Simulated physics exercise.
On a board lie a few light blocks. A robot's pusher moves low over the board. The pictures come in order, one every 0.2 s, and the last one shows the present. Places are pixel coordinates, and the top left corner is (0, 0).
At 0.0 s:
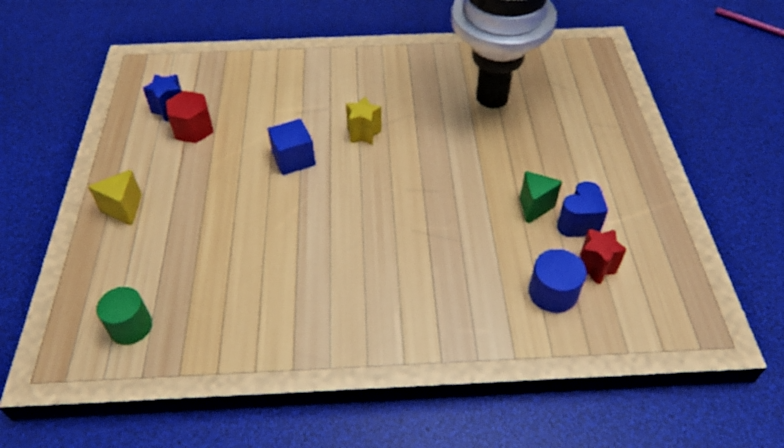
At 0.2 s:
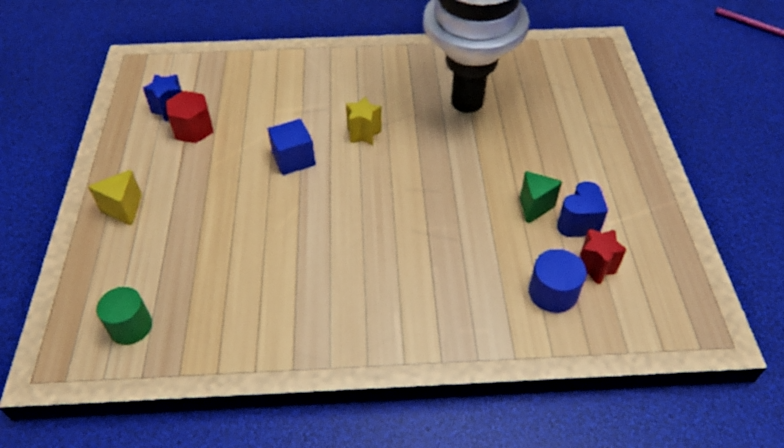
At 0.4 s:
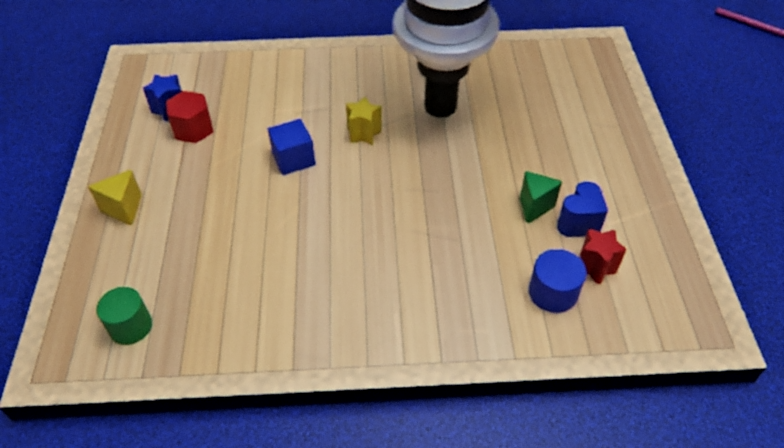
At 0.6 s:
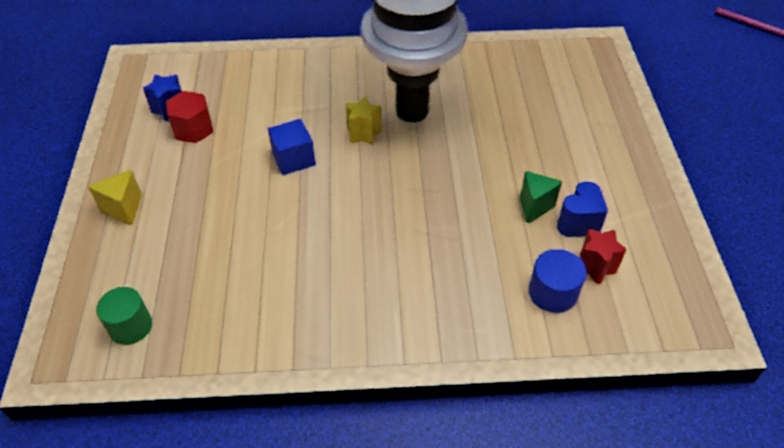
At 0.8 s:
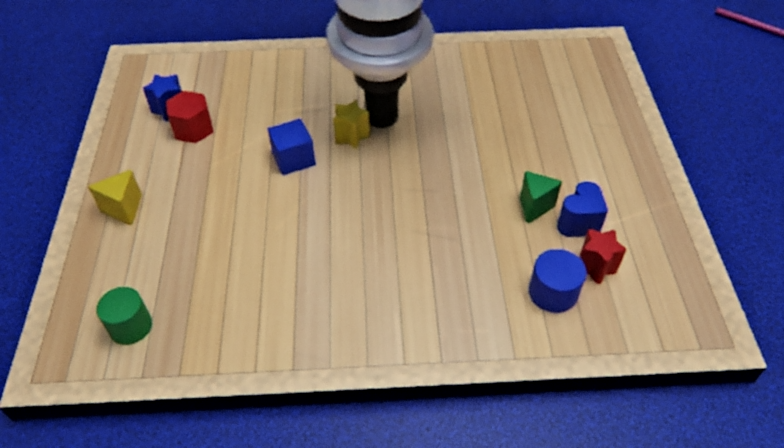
A robot's pusher moving left low over a wooden board of coloured blocks, reaching the yellow star block and nudging it left.
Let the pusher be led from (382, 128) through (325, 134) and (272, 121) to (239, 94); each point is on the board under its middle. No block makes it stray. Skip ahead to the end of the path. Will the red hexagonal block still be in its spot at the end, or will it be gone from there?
The block you're asking about stays where it is.
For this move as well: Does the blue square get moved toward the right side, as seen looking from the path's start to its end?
No, that is not what happens.
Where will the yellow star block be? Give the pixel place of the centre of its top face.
I predict (262, 119).
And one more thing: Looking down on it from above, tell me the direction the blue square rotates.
Looking from above, the answer is counterclockwise.
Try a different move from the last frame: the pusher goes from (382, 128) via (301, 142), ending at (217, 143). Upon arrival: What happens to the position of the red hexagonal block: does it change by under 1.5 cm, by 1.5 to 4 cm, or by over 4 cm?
Once the path is done, the red hexagonal block lies within 1.5 cm of its present place.
The first path, step by step. One third of the way, pusher at (323, 123); blue square at (271, 140), turned 40° anticlockwise; yellow star block at (294, 120).
Two thirds of the way, pusher at (270, 110); blue square at (259, 146), turned 65° anticlockwise; yellow star block at (262, 119), turned 40° anticlockwise.
At the end, pusher at (236, 83); red hexagonal block not moved; blue square at (259, 146), turned 65° anticlockwise; yellow star block at (262, 119), turned 40° anticlockwise.
